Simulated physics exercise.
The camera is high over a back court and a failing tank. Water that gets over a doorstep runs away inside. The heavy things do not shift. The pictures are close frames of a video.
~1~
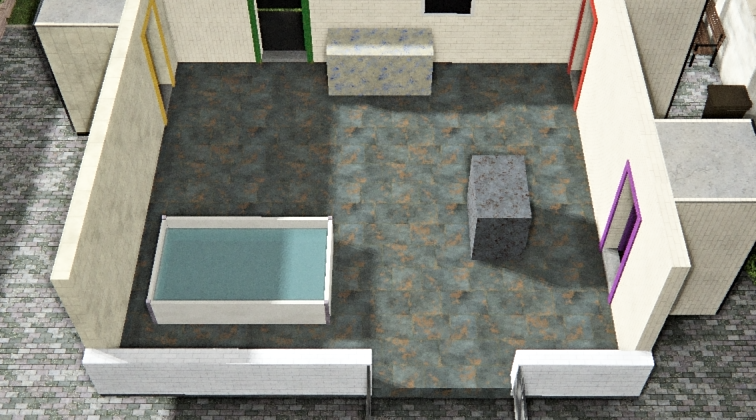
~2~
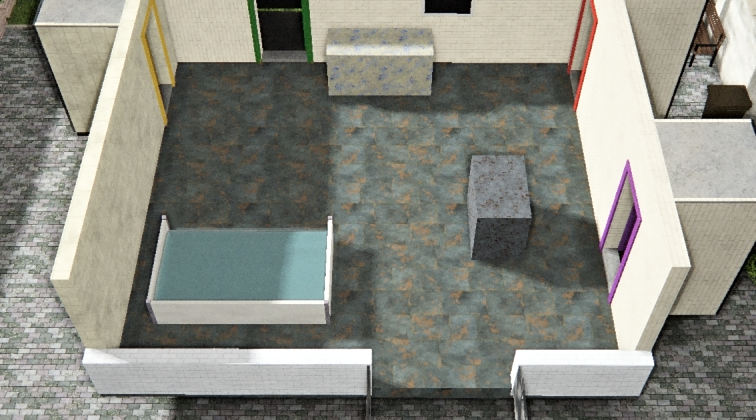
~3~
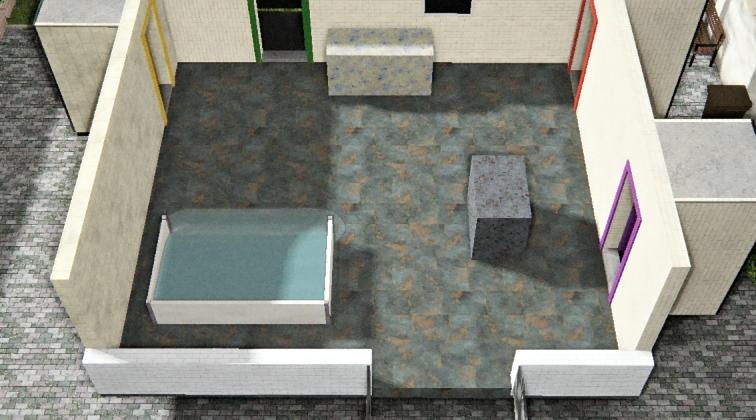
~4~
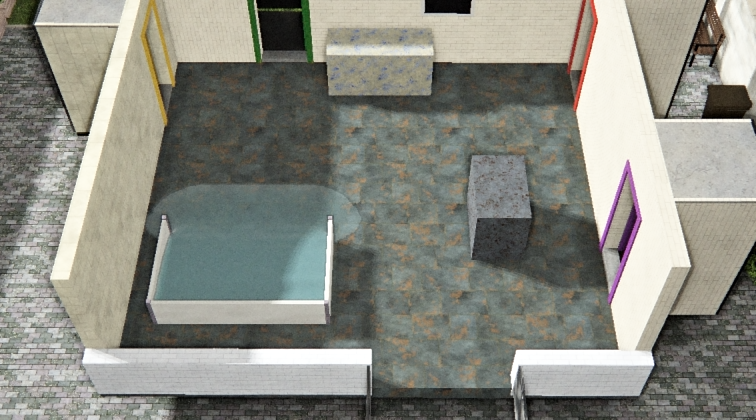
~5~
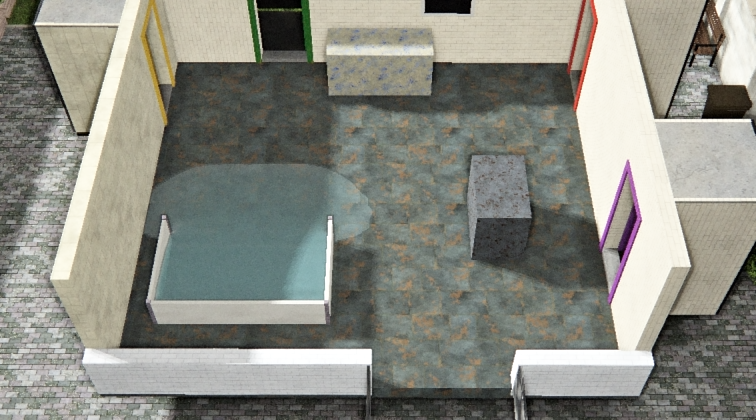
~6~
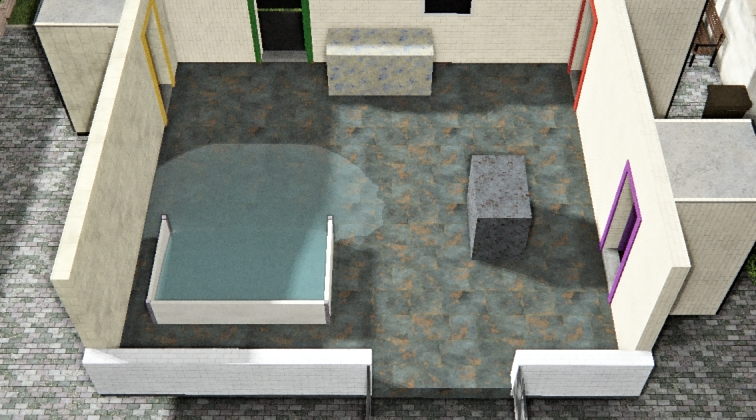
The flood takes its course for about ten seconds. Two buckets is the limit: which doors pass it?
One by one: The red door stays under that; the green door takes more than that; the yellow door takes more than that; the purple door stays under that.
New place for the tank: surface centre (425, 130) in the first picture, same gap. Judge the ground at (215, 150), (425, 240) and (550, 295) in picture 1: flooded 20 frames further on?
In turn: Covered, no water, free of water.
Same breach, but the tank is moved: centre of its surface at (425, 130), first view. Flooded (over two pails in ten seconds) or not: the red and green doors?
My reading: The red door is over, the green door holds.
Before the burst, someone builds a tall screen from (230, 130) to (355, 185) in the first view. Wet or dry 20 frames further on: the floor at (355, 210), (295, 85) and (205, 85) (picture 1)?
In that order: Under water, awash, covered.
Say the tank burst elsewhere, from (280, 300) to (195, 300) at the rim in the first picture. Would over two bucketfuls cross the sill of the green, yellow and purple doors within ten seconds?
One by one: Green door lets less in, yellow door stays under, purple door takes less.
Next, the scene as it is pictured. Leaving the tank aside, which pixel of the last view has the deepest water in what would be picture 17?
Near (177, 68).
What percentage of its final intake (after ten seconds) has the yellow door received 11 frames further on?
Near 0 in a hundred.
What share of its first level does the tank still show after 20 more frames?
About 14 per cent.
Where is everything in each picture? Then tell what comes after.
The first frame shows still water in the tank at (243, 262).
In the second frame, water pours out on the tank's far side and has run to a hidden place.
In the third frame, the front is at a hidden place, out from the gap on the tank's far side.
In the fourth frame, the front is at (159, 210), out from the gap on the tank's far side.
In the fifth frame, water pours out on the tank's far side and has run to (151, 196).
In the sixth frame, the front is at (155, 175), out from the gap on the tank's far side.
A moment on, water covers 35 % of the floor; the red door not reached, the green door not reached, the yellow door wet at the sill, nothing in, the purple door not reached.
Next, water covers 40 % of the floor; the red door not reached, the green door over two buckets in, the yellow door wet at the sill, nothing in, the purple door not reached.
Then, water covers 45 % of the floor; the red door not reached, the green door far over two buckets in, the yellow door under two buckets in, the purple door not reached.
Later, water covers 55 % of the floor; the red door wet at the sill, nothing in, the green door far over two buckets in, the yellow door over two buckets in, the purple door not reached.
In the end, water covers 85 % of the floor; the red door under two buckets in, the green door far over two buckets in, the yellow door over two buckets in, the purple door wet at the sill, nothing in.
